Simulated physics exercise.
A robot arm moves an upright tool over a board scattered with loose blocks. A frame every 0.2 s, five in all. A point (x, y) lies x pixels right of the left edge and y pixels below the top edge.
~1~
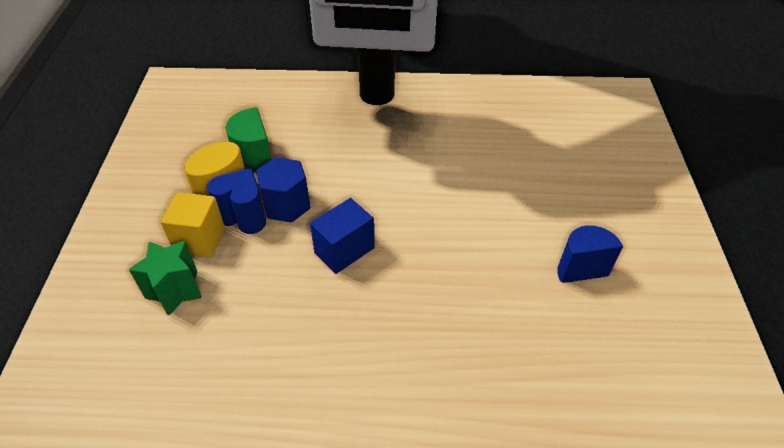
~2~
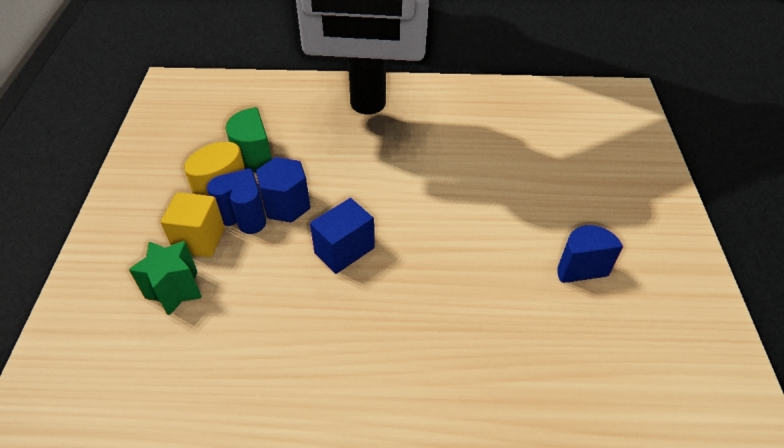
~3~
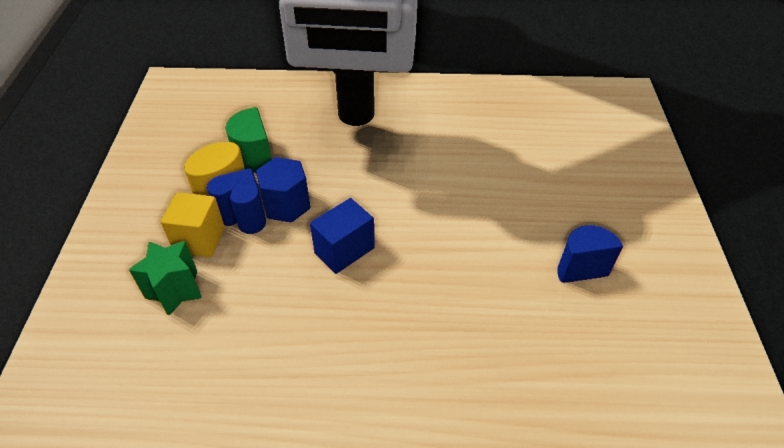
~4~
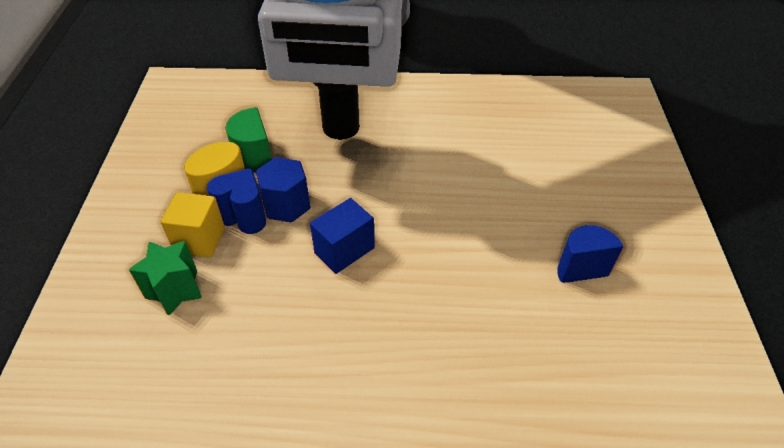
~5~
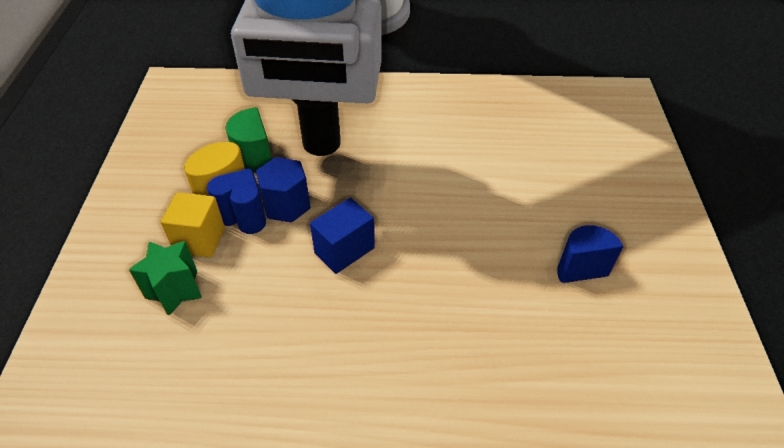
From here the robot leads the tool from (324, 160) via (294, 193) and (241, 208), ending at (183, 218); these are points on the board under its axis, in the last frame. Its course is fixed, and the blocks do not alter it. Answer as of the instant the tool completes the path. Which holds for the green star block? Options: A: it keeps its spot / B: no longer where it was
Correct choice: B.
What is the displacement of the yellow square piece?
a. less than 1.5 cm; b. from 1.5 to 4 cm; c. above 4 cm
Letter c.
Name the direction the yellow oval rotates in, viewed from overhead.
The sense of turning is clockwise.
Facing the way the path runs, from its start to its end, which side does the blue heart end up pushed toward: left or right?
Taking start-to-end as forward, the block's sideways shift goes to the right.
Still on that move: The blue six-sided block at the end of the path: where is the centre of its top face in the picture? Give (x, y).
When the path ends, it will be at (265, 206).
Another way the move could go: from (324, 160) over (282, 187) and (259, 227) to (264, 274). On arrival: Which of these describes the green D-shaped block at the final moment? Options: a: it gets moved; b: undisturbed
The answer is b.
The first path, step by step. One third of the way, tool (291, 177); blue heart (227, 189), turned 20° clockwise; blue six-sided block (271, 193), turned 15° clockwise.
Two thirds of the way, tool (235, 192); yellow square piece (156, 227); yellow oval (207, 156); blue heart (191, 201); blue six-sided block (265, 206), turned 15° anticlockwise.
At the end, tool (176, 202); green star block (154, 272), turned 40° anticlockwise; yellow square piece (124, 247), turned 40° anticlockwise; yellow oval (200, 153), turned 25° clockwise; blue heart (137, 213), turned 35° anticlockwise; blue six-sided block (265, 206), turned 15° anticlockwise.
